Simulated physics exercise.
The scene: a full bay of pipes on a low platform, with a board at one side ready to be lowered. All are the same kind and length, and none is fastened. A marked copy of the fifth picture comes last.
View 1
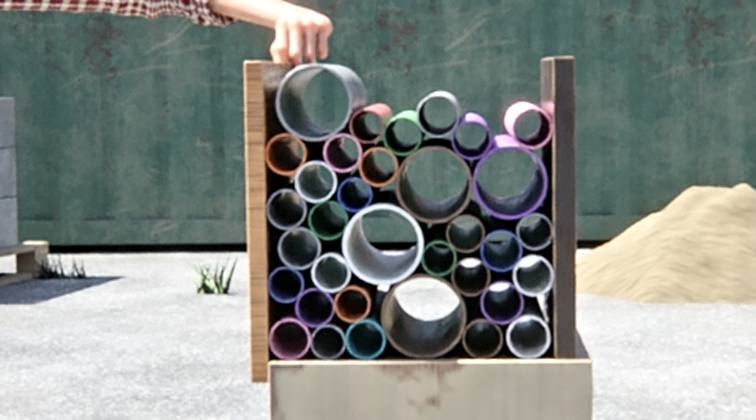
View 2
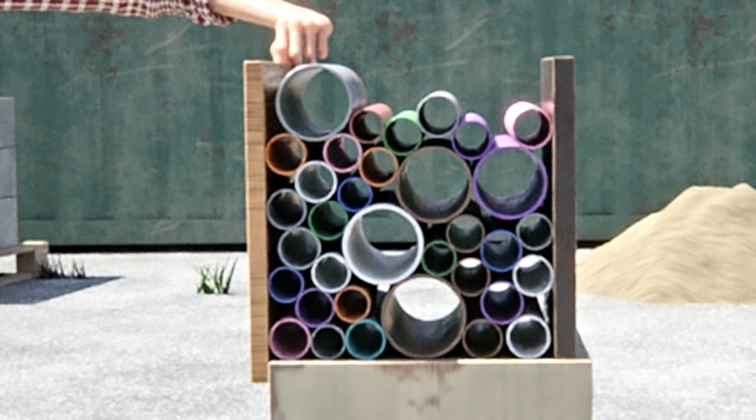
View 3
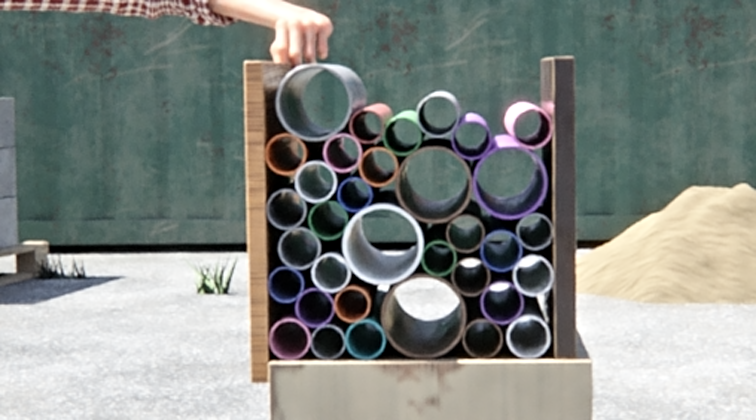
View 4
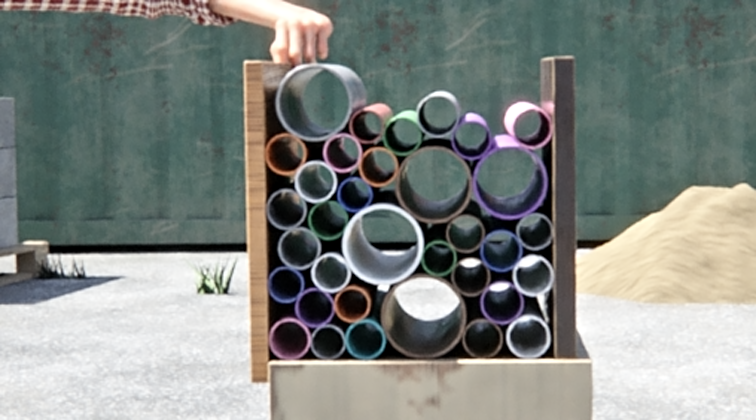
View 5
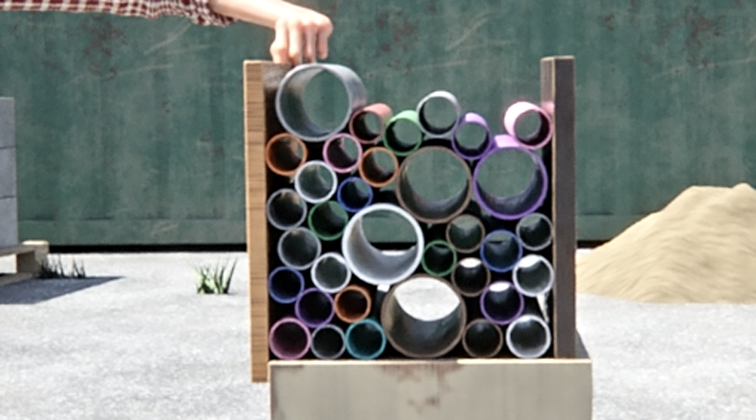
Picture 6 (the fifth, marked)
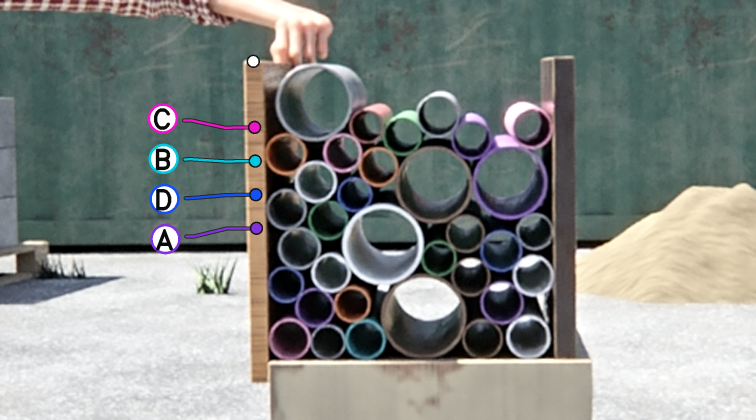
Colorful pipes sit stacked between two upright boards while a hand rests motionless at the upper left.
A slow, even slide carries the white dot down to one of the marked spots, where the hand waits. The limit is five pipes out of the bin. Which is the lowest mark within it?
No lower than A.
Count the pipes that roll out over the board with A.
The count is two.
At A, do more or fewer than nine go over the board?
Fewer than nine.
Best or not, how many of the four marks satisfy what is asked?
The number is four.
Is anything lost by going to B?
At B: No.
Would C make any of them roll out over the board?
No.
On the marked copy, A at (257, 228); B at (255, 161); C at (255, 127); D at (256, 195); the white dot at (253, 61).
Following A. Soon after the start, top of the board (265, 135).
Later, top of the board (266, 218).
In the end, top of the board (266, 227), two out over the board.
As for the rest, B none out over the board; C none out over the board; D none out over the board.
